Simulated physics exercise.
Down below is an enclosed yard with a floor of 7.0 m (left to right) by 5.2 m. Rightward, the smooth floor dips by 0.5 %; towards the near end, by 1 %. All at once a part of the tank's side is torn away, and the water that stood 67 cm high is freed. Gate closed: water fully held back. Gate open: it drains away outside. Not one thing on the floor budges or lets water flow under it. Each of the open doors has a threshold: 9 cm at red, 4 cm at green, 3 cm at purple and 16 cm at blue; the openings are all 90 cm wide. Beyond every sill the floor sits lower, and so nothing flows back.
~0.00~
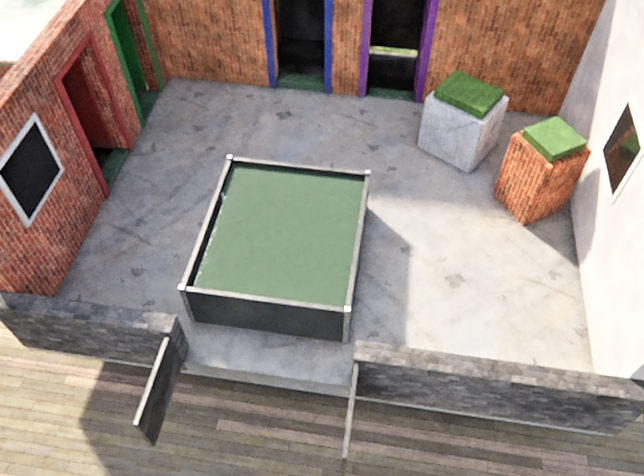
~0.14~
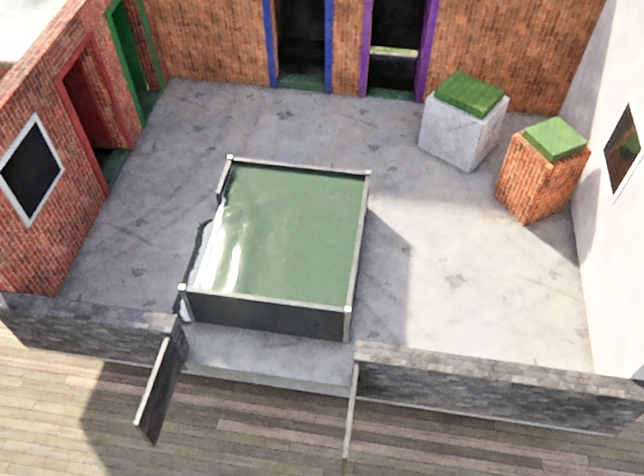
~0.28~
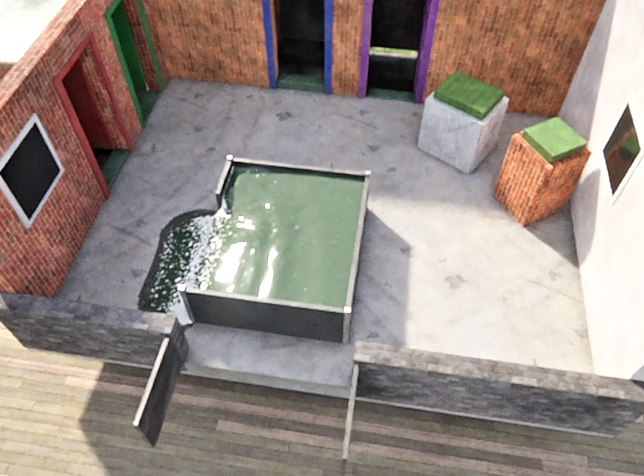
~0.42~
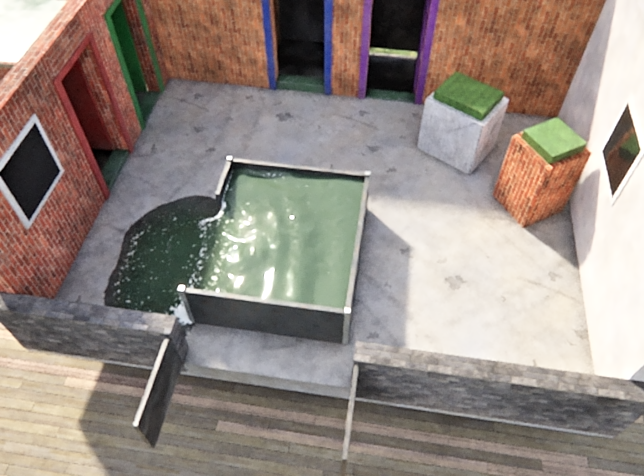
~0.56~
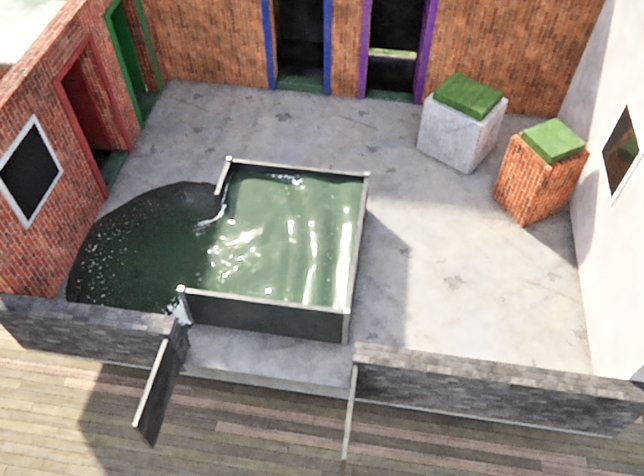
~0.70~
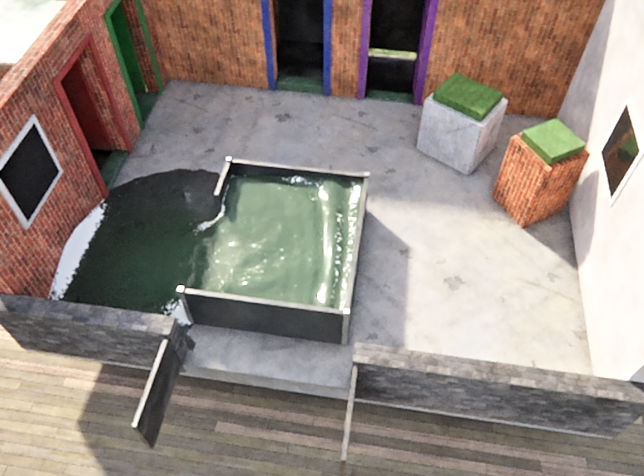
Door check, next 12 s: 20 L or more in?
At the red door the inflow will break the limit; at the green door the inflow will break the limit; at the purple door the inflow will break the limit; at the blue door the inflow will remain within the limit.
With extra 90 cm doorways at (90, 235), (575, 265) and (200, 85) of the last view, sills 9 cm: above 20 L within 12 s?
Per doorway, in order: Sufficient / insufficient / sufficient.
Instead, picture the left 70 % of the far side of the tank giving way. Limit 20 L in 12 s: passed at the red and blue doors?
Versus the limit - red: Within, blue: Exceeded.
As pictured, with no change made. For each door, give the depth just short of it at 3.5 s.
Depths in centimetres - red: 15, green: 7, purple: 0, blue: 17.
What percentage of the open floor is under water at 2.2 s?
Around 25 per cent.
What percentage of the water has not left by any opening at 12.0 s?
Remaining: Roughly 80 %.
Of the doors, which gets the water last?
The purple door is last.
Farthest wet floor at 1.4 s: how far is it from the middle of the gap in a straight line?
About 3.2 m out.
After 1.4 s water covers 15 % of the floor and is deepest (62 cm) near (41, 325); red door 17 cm at the sill, 4 L in, green door not reached, purple door not reached, blue door not reached.
After 2.2 s water covers 25 % of the floor and is deepest (44 cm) near (81, 330); red door 17 cm at the sill, 21 L in, green door 6 cm at the sill, 0 L in, purple door not reached, blue door not reached.
After 3.5 s water covers 45 % of the floor and is deepest (29 cm) near (194, 88); red door 15 cm at the sill, 52 L in, green door 7 cm at the sill, 4 L in, purple door not reached, blue door 17 cm at the sill, 0 L in.
After 7.0 s water covers 90 % of the floor and is deepest (17 cm) near (430, 133); red door 8 cm at the sill, 75 L in, green door 12 cm at the sill, 106 L in, purple door 5 cm at the sill, 14 L in, blue door 9 cm at the sill, 1 L in.
After 12.0 s water covers 100 % of the floor and is deepest (12 cm) near (490, 391); red door 6 cm at the sill, 75 L in, green door 6 cm at the sill, 165 L in, purple door 6 cm at the sill, 51 L in, blue door 4 cm at the sill, 1 L in.
